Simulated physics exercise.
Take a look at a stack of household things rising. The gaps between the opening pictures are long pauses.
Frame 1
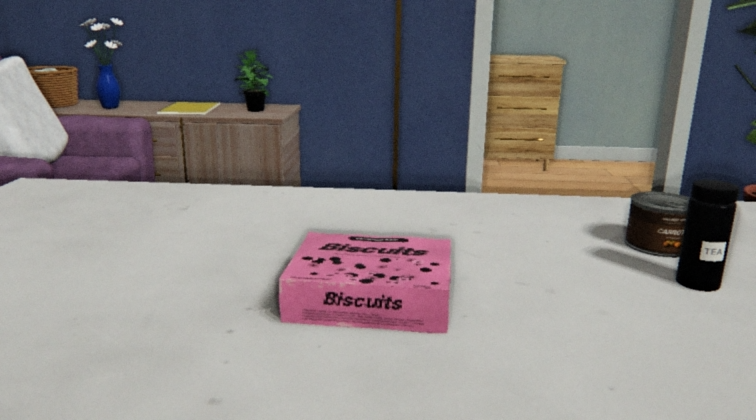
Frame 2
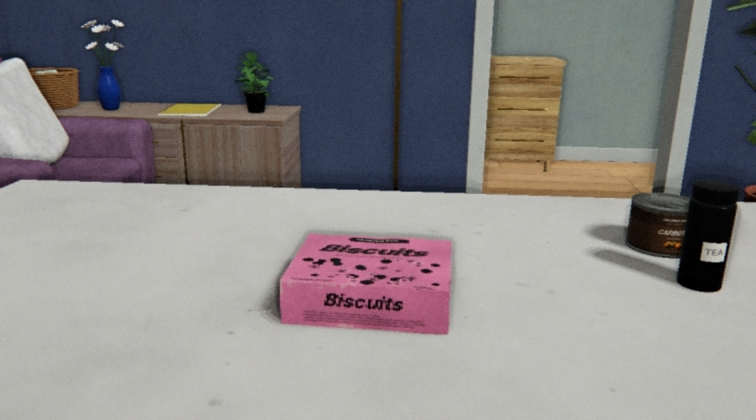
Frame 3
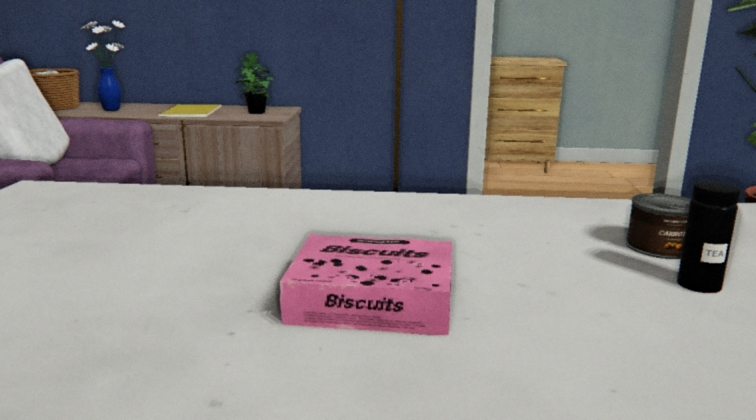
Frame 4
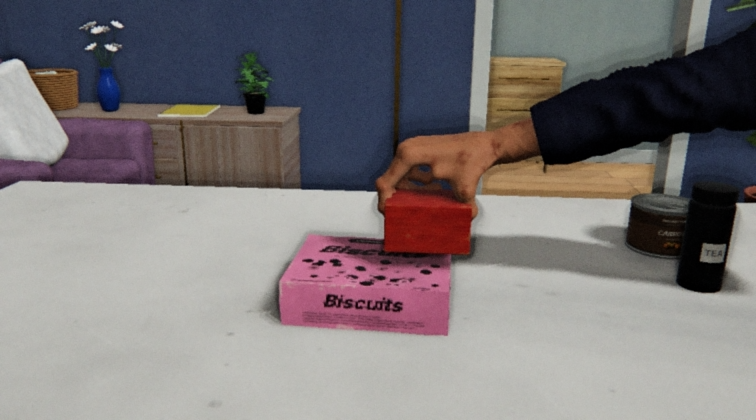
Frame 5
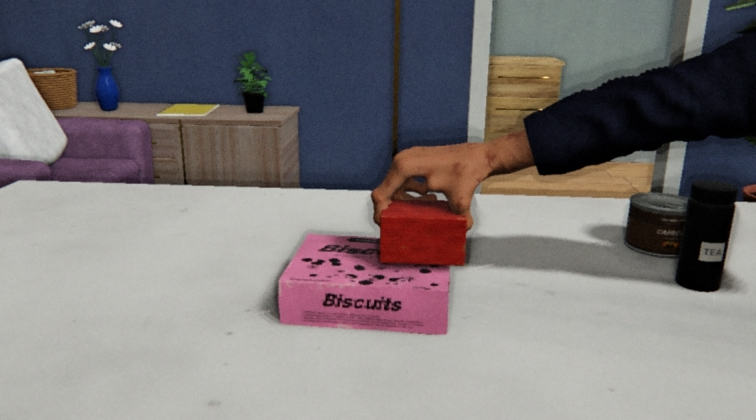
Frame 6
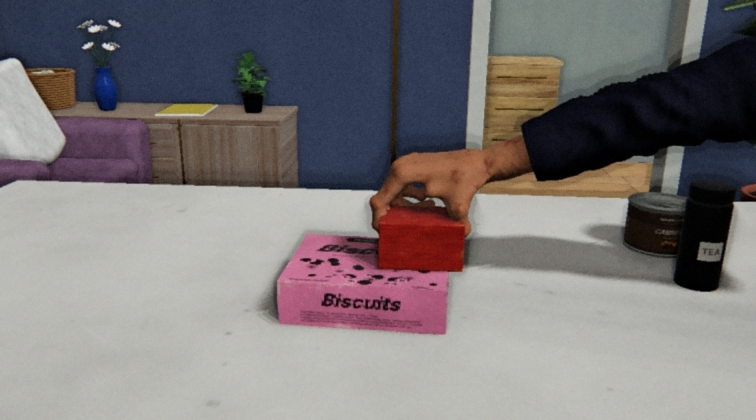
A hand in a dark sleeve enters from the right holding a red block and lowers it onto the right side of a pink biscuit packet on a pale table, keeping its grip, while a black shaker and brown tub stay still.
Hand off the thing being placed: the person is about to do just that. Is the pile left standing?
Not one thing drops.
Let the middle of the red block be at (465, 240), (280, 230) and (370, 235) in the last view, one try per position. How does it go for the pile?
In the first case it comes apart; in the second case it comes apart; in the third case it holds.
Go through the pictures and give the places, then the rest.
In the first frame, the last thing is not in view yet; black shaker (707, 235).
In the second frame, the last thing is not in view yet; pink packet (372, 280).
In the third frame, the last thing is not in view yet; brown tub (663, 225).
The fourth frame shows still above its spot; red block (428, 220); black shaker (707, 237).
The fifth frame shows still above its spot; red block (423, 231); pink packet (371, 280).
The sixth frame shows set down, still held; red block (421, 237); brown tub (660, 224).
Then, 0.50 s after the last picture, nothing has stirred.
Then, 1.30 s after the last picture, red block resting near (421, 237).
At rest, all 4 in place. Seen from the same camera at the end, red block near (422, 237). The pile keeps its balance.
